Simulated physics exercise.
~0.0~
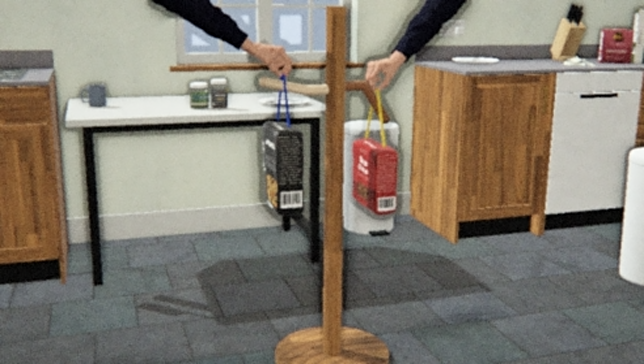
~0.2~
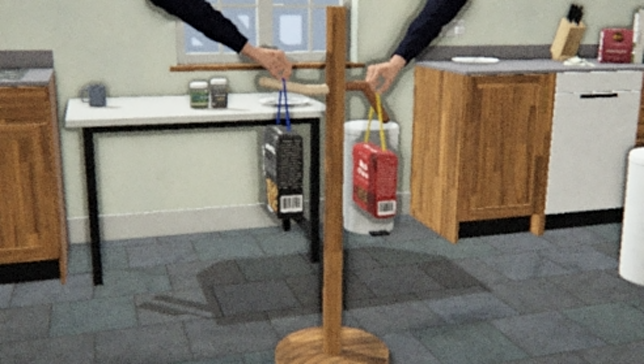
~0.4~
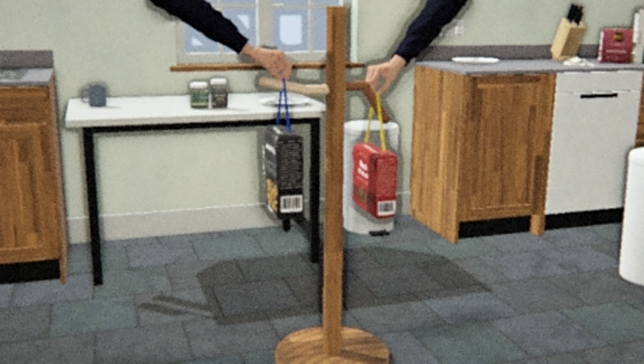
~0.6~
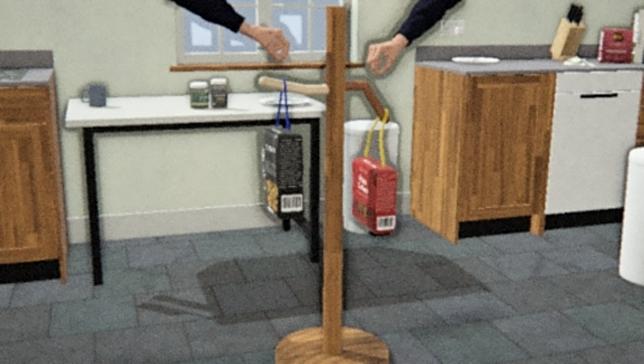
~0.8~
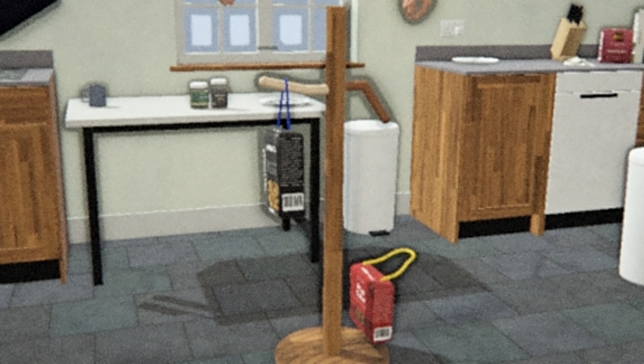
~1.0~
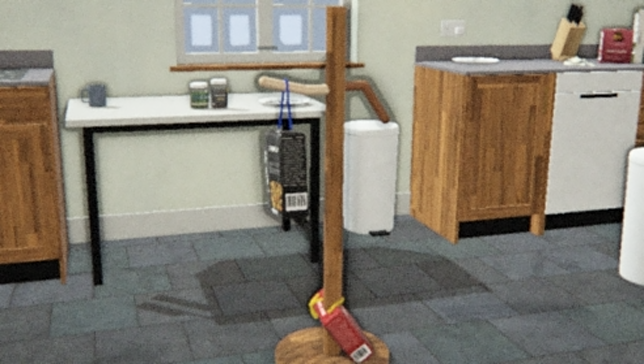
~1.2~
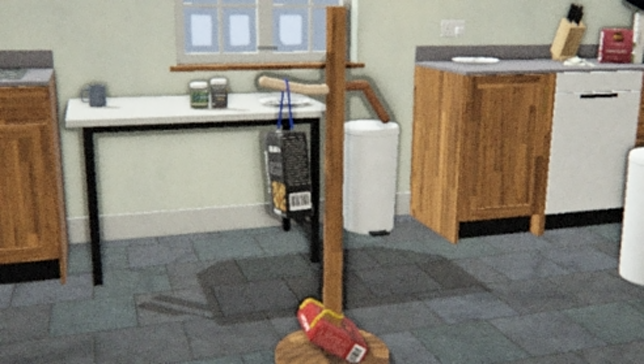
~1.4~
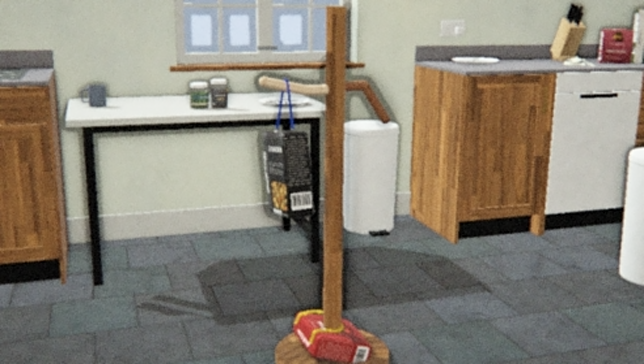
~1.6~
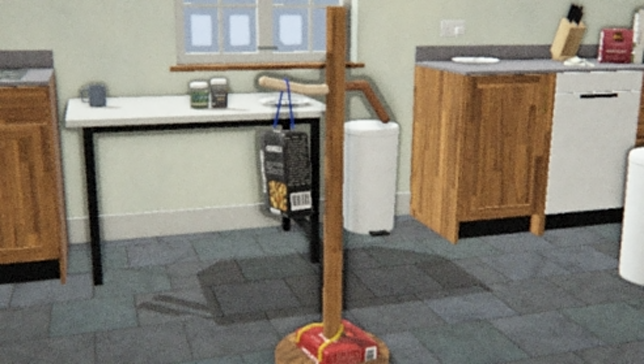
The clip opens in a kitchen, where two hands hold a black sack and a red bag by their loops against the pegs of a wooden stand, the black one on the left and the red one on the right. The hands let go and draw back out of view. The black sack stays hanging by its blue loop, but the red bag drops from the downward-sloping right peg with its yellow loop. It falls upright, then tips leftward against the foot of the post. It rolls onto its side and ends lying down low on the stand's round base, while the black sack still hangs.
